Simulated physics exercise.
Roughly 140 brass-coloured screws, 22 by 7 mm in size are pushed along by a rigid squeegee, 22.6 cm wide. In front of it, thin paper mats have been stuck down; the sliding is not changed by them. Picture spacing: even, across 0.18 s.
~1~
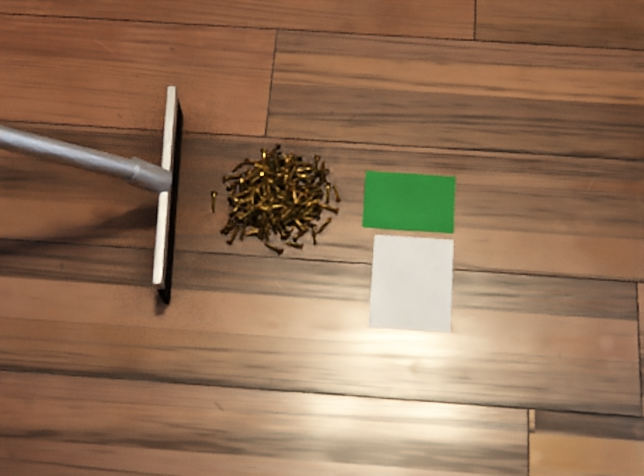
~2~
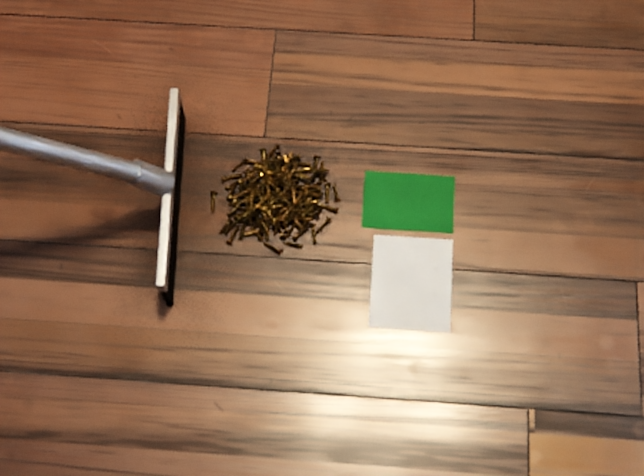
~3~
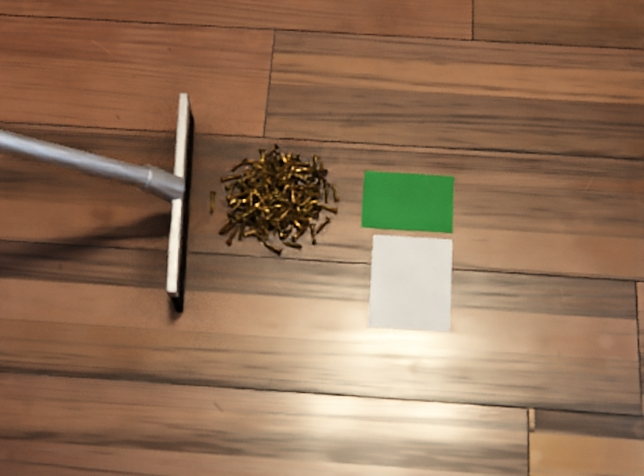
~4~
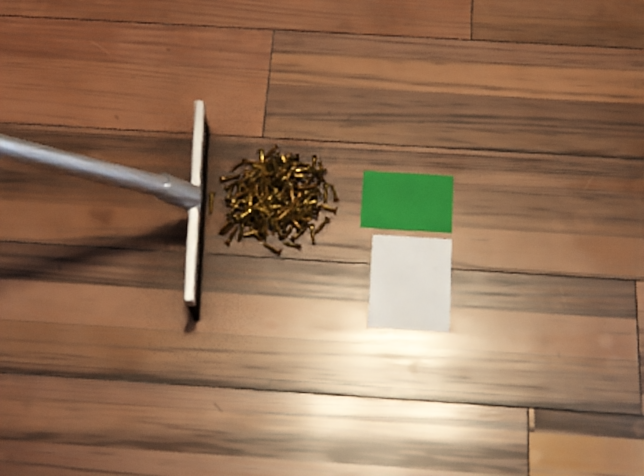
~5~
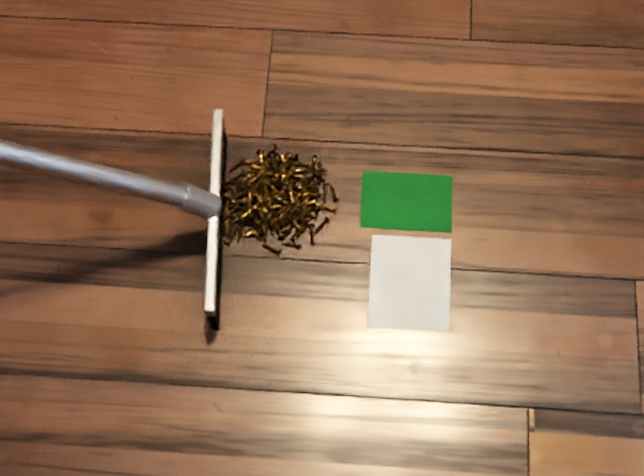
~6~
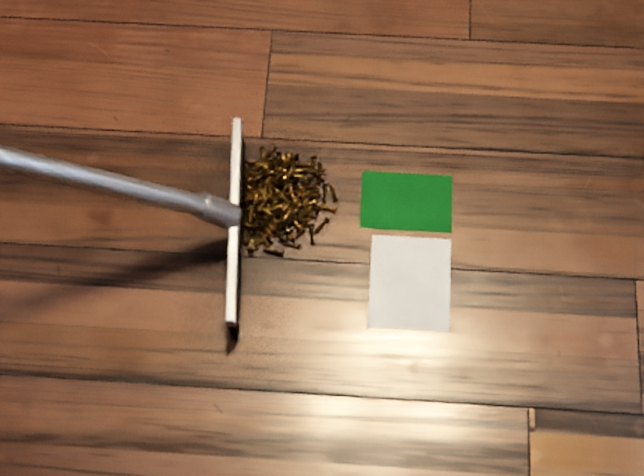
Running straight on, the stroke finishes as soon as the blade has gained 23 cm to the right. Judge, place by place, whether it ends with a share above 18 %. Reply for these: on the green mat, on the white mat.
Green mat - above; white mat - above.
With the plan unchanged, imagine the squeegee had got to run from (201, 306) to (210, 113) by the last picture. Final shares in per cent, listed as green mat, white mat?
Green mat: 25; white mat: 45.
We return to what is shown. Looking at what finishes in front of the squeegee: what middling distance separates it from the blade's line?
Distance: Approx. 4 cm.
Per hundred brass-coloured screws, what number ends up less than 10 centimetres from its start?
20 per cent, about.
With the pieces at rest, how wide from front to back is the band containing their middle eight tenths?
About 16 cm.
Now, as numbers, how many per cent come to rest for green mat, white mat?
Result: Green mat = 25; white mat = 35.
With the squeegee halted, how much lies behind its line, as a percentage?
About 20 in a hundred.
Then, 0.18 s after the last picture, squeegee 20 cm from its start, spill 14 cm wide; white mat 5 %, green mat 10 %, off the mats 85 %.
Then, 0.36 s after the last picture, squeegee 25 cm from its start, spill 18 cm wide; white mat 45 %, green mat 30 %, off the mats 25 %.
Then, 0.52 s after the last picture, squeegee 25 cm from its start, spill 18 cm wide; white mat 35 %, green mat 25 %, off the mats 35 %.
In the end, white mat 35 %, green mat 25 %, off the mats 35 %.
